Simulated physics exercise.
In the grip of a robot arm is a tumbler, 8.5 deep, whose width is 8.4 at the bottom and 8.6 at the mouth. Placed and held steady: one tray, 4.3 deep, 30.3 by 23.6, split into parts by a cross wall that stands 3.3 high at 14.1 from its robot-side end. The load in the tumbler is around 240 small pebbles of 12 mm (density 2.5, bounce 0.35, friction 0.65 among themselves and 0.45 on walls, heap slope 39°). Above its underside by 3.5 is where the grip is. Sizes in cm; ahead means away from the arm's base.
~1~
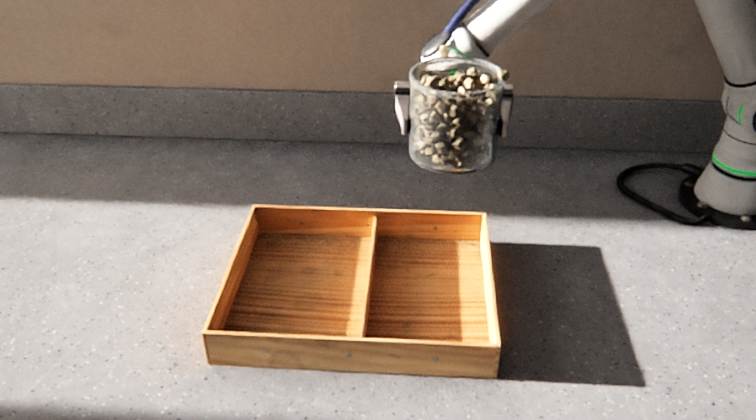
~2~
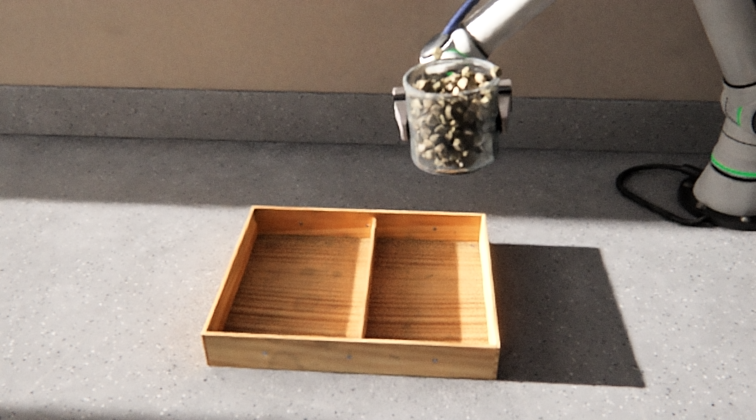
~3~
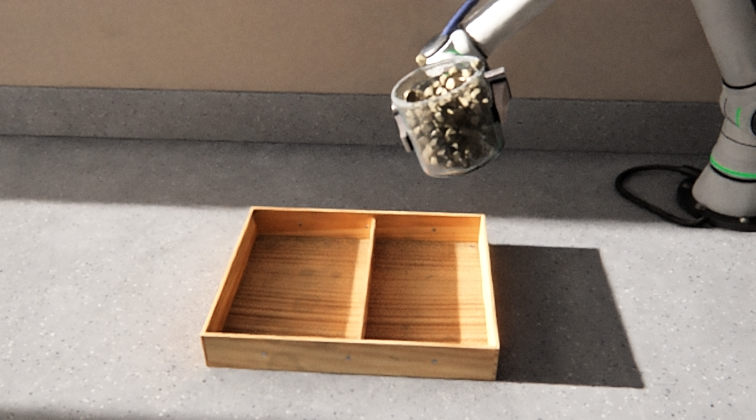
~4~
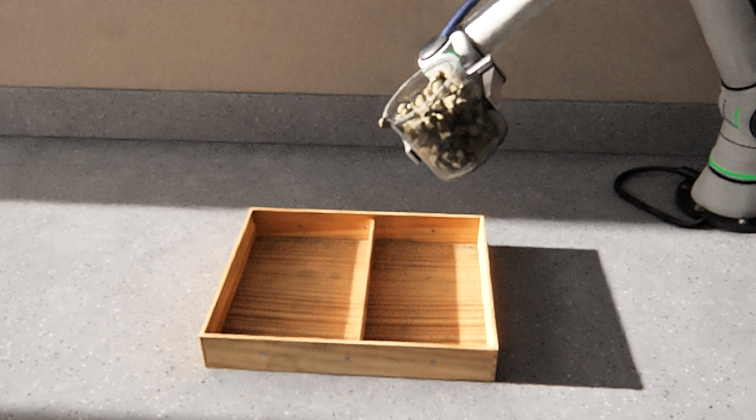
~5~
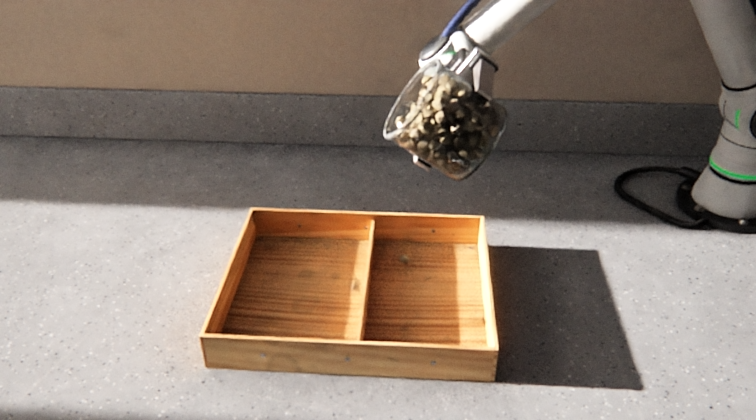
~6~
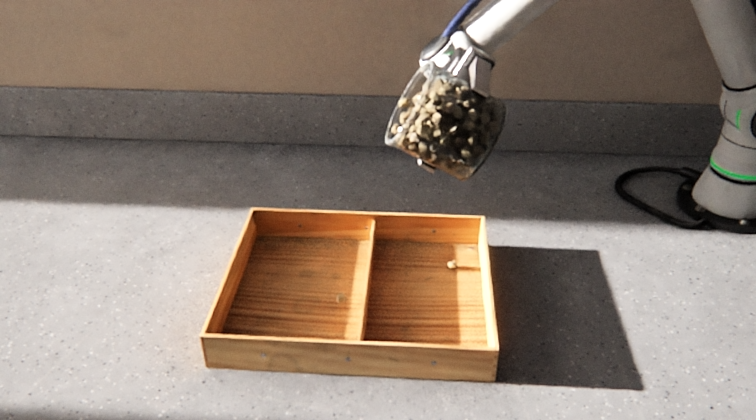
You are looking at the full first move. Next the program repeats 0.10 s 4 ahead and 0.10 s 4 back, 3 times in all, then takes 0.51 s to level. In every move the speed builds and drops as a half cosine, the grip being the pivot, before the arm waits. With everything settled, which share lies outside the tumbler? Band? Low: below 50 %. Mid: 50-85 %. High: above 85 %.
Low.
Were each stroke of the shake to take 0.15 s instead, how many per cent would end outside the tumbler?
About 15 per cent in that case.
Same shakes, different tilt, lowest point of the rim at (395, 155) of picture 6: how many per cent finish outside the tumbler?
About 80 per cent.
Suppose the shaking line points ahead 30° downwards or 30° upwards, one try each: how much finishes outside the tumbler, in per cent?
I'd say close to 20 percent for the first and close to 65 percent for the second.
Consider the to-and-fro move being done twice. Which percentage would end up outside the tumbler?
Expected share: About 30 %.
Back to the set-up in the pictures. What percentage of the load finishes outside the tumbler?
I'd guess near 40 per cent.
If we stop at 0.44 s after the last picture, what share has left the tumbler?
Near 30 in a hundred parts have gone so far.
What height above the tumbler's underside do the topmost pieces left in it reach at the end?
8.0 cm.
Then, 0.44 s on, tilted 61° forward, highest piece 26 above the table; 171 in the tumbler, 39 in the far-side part, 7 in the robot-side part, 22 in flight or on a rim.
Then, 0.89 s on, tilted 24° forward, highest piece 27 above the table; 148 in the tumbler, 75 in the far-side part, 15 in the robot-side part, 1 on the table or floor.
Then, 1.31 s on, level, highest piece 28 above the table; 148 in the tumbler, 75 in the far-side part, 15 in the robot-side part, 1 on the table or floor.
Then, 2.36 s on, level, highest piece 28 above the table; 148 in the tumbler, 75 in the far-side part, 15 in the robot-side part, 1 on the table or floor.
In the end, 148 in the tumbler, 75 in the far-side part, 15 in the robot-side part, 1 on the table or floor. That is 38 % outside the tumbler.
